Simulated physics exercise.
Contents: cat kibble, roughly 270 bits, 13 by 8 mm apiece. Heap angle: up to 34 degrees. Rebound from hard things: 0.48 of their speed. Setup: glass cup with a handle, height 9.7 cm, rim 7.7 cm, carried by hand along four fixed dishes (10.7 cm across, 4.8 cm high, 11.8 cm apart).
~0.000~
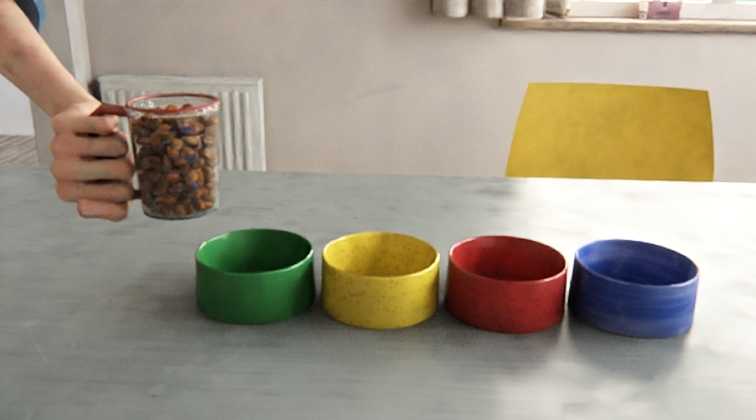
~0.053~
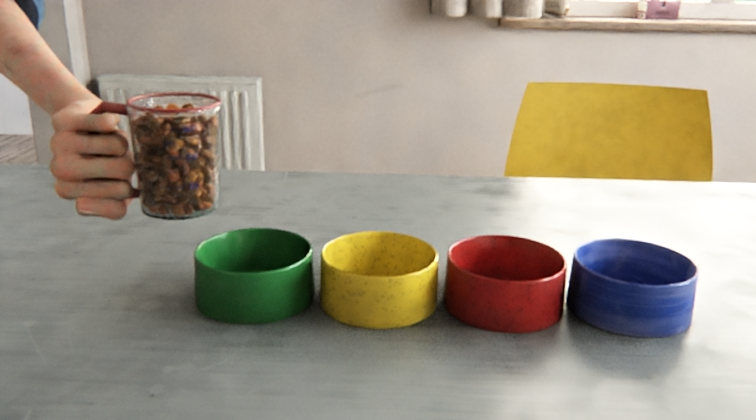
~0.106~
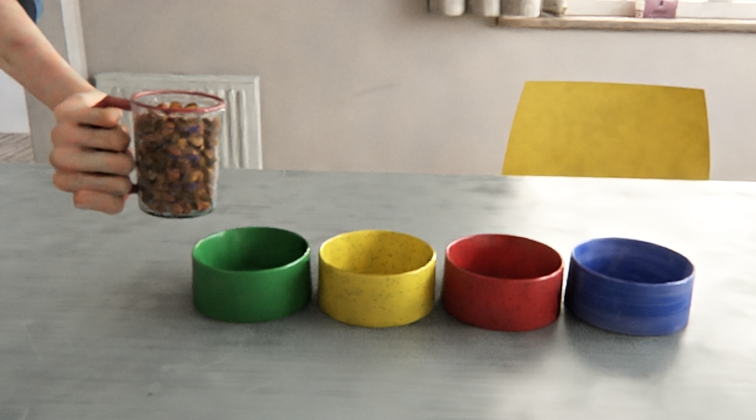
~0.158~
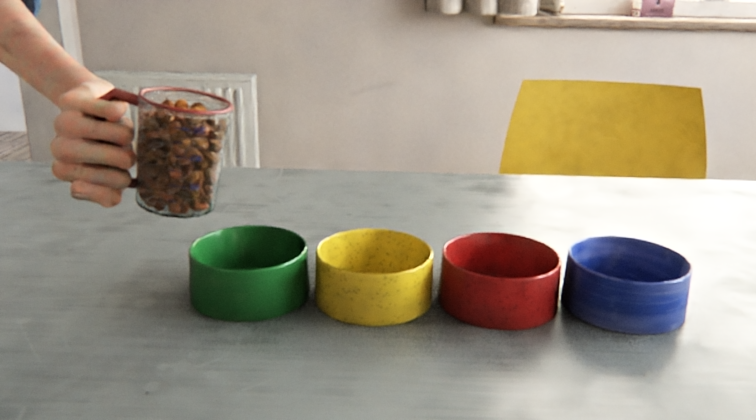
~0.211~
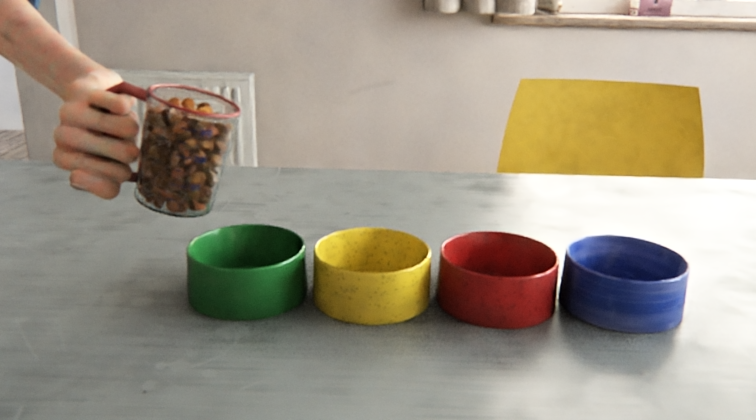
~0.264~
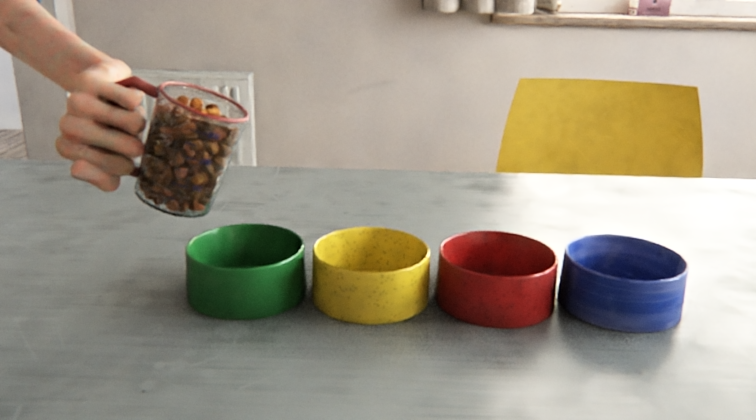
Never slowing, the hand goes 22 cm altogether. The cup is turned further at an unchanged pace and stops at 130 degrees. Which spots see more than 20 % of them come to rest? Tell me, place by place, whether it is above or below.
My prediction: Red: Gets a fifth at most, blue: Gets a fifth at most, green: Gets a fifth at most, yellow: Gets more than a fifth, counter: Gets a fifth at most.
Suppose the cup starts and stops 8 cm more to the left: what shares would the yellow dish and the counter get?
Yellow 0, counter 10.
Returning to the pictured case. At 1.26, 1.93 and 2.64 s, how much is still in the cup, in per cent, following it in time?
Series: 60 / 0 / 0 per cent.
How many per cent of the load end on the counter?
0 per cent.
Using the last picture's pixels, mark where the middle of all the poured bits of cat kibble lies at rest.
Near (372, 270).
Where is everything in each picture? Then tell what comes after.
Cup at (178, 156), tilt 0 degrees, lip at (217, 104), moved 0.0 cm; middle of the pieces at (173, 161); green dish at (255, 250); yellow dish at (381, 254); red dish at (508, 258); blue dish at (636, 261), in the first frame.
Cup at (178, 155), tilt 1 degrees, lip at (218, 104), moved 0.1 cm; middle of the pieces at (173, 160), in the second frame.
Cup at (179, 154), tilt 5 degrees, lip at (223, 106), moved 0.4 cm; middle of the pieces at (174, 159), in the third frame.
Cup at (181, 153), tilt 10 degrees, lip at (230, 109), moved 0.9 cm; middle of the pieces at (175, 157), in the fourth frame.
Cup at (184, 152), tilt 16 degrees, lip at (238, 113), moved 1.4 cm; middle of the pieces at (178, 155), in the fifth frame.
Cup at (189, 151), tilt 21 degrees, lip at (246, 118), moved 1.9 cm; middle of the pieces at (182, 154); green dish at (246, 245); yellow dish at (371, 249); red dish at (498, 253); blue dish at (625, 257). The cup turns about 105 degrees a second and travels 9 cm a second, in the sixth frame.
After 1.26 s, tilt 125 degrees; cup holds 60 %, yellow 40 %.
Then, at 1.93 s, tilt 130 degrees; cup holds 0 %, yellow 100 %.
After 2.64 s, tilt 130 degrees; cup holds 0 %, yellow 100 %.
In the end, at 2.9 s, red 0 %, blue 0 %, green 0 %, yellow 100 %, counter 0 %.
